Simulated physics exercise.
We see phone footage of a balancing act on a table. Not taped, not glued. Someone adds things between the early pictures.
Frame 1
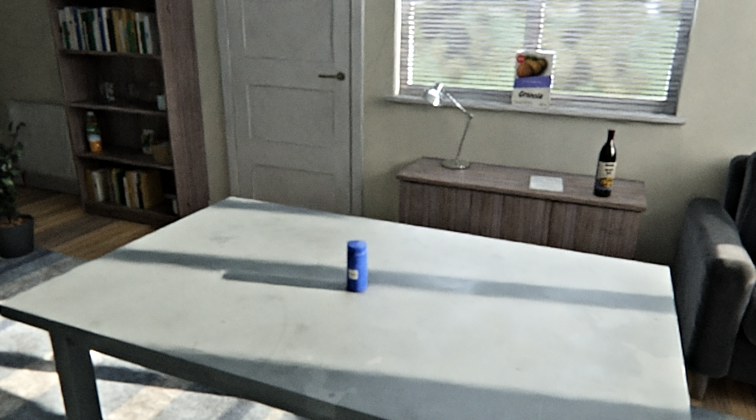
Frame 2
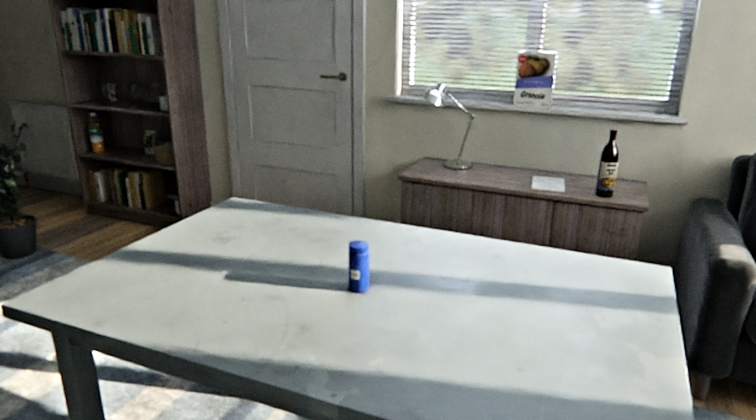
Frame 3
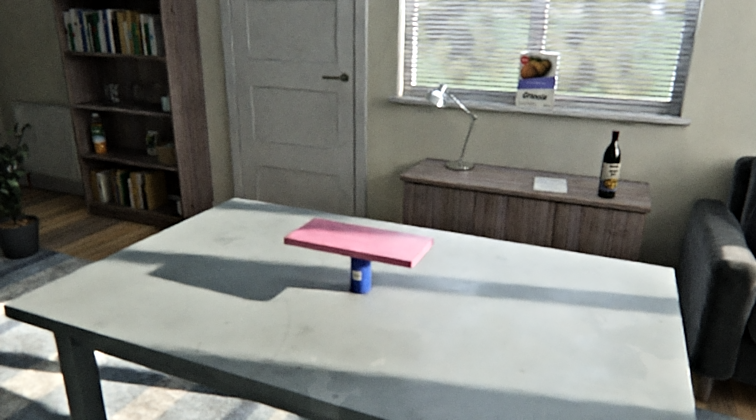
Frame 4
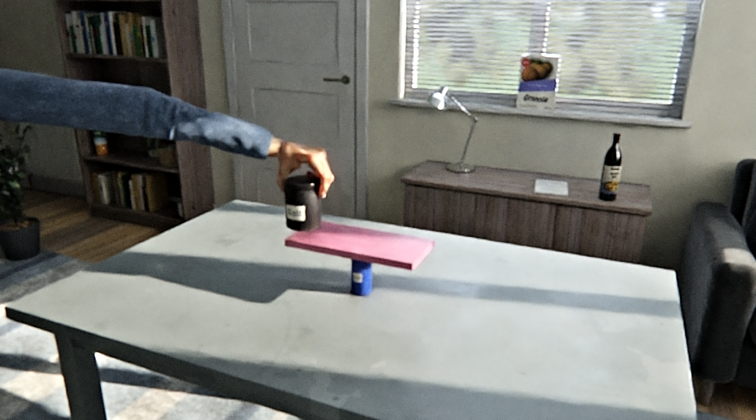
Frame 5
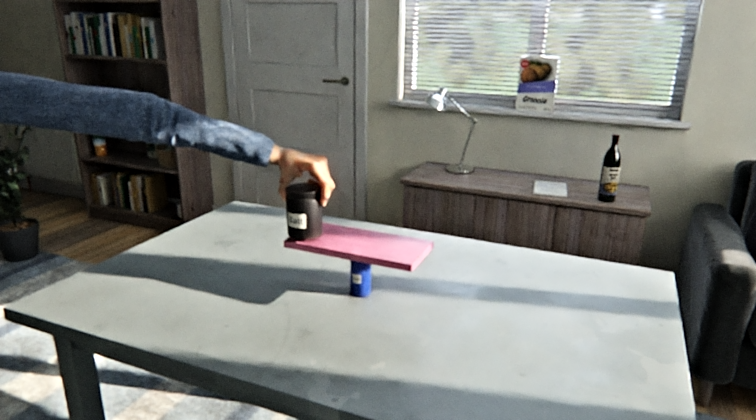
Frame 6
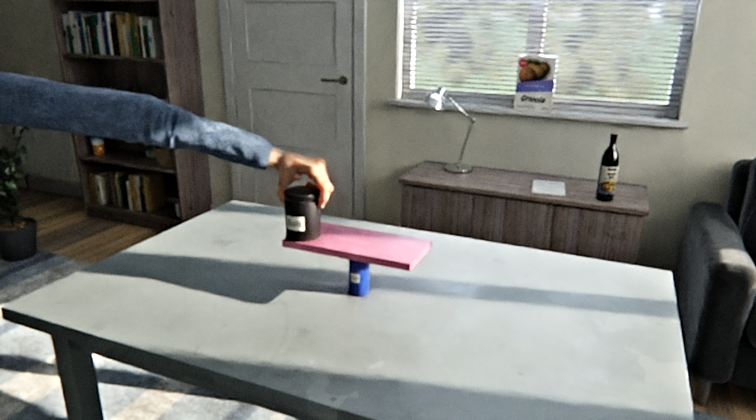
On a table, a pink board appears atop a blue shaker, and a hand lowers a black jar onto its left end.
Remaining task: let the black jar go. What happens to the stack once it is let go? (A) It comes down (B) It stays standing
A.
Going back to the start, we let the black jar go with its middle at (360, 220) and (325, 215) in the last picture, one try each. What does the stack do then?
In the first case it stays up; in the second case it loses its balance.
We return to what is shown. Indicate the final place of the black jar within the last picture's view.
In the final view it sits at roughly (245, 269).
Then, 0.30 s past the last view, black jar now fallen; pink board rocked 40° from its first pose.
Then, 0.40 s past the last view, pink board rocked 52° from its first pose.
Then, 0.50 s past the last view, pink board rocked 40° from its first pose.
Then, 0.80 s past the last view, pink board now fallen; blue shaker displaced a little.
Finally, fallen, pink board and black jar; blue shaker still in place. Final places as the last picture's camera would see them, black jar near (245, 270). The stack loses its balance.
